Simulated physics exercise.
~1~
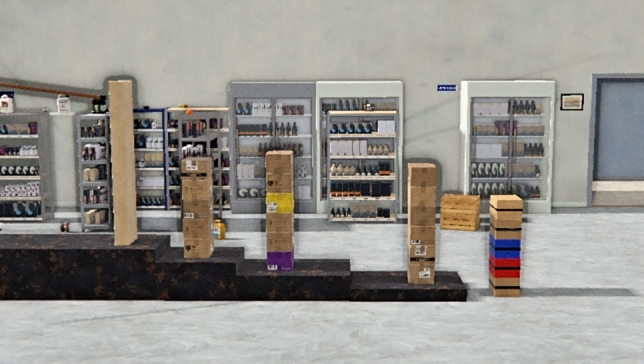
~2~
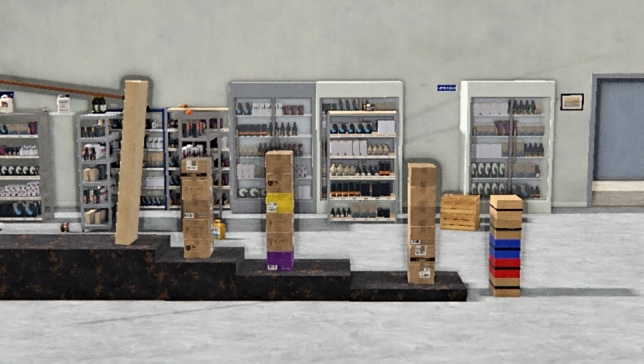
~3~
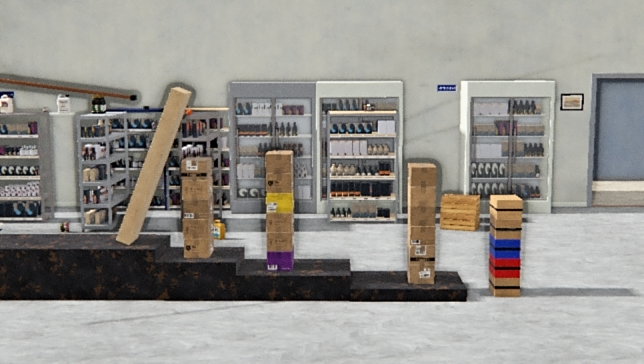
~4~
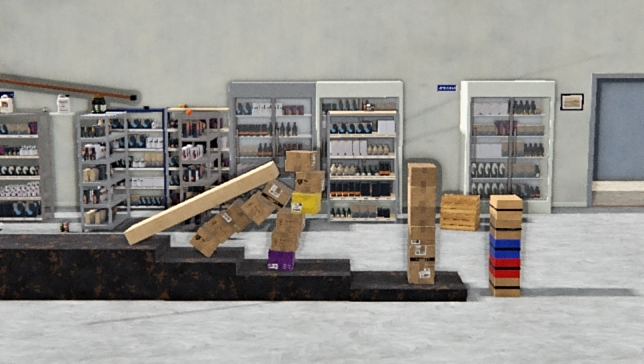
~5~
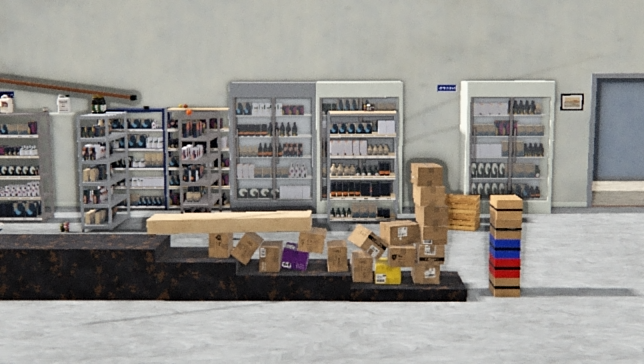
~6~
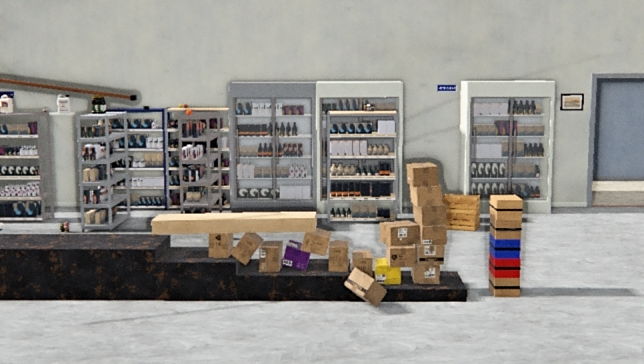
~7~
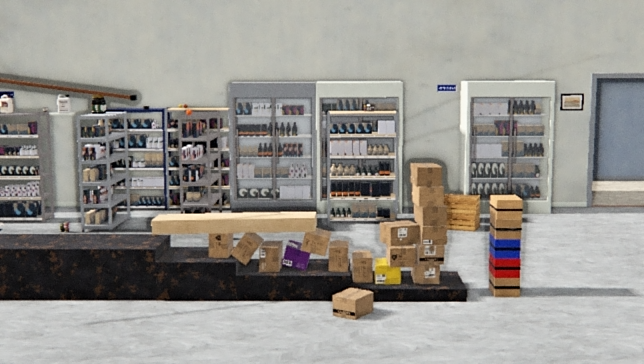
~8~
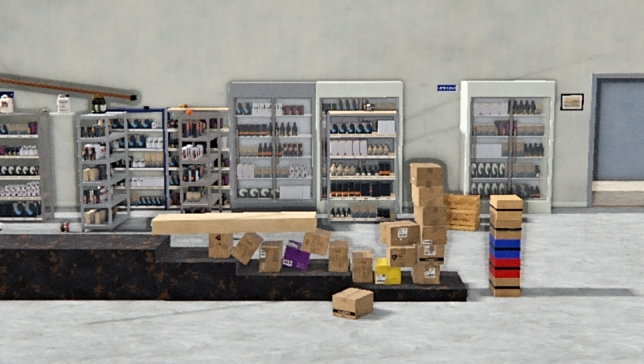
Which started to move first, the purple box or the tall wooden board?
The tall wooden board started to move first, and the purple box only shifted later, after the board had fallen into the stacks.
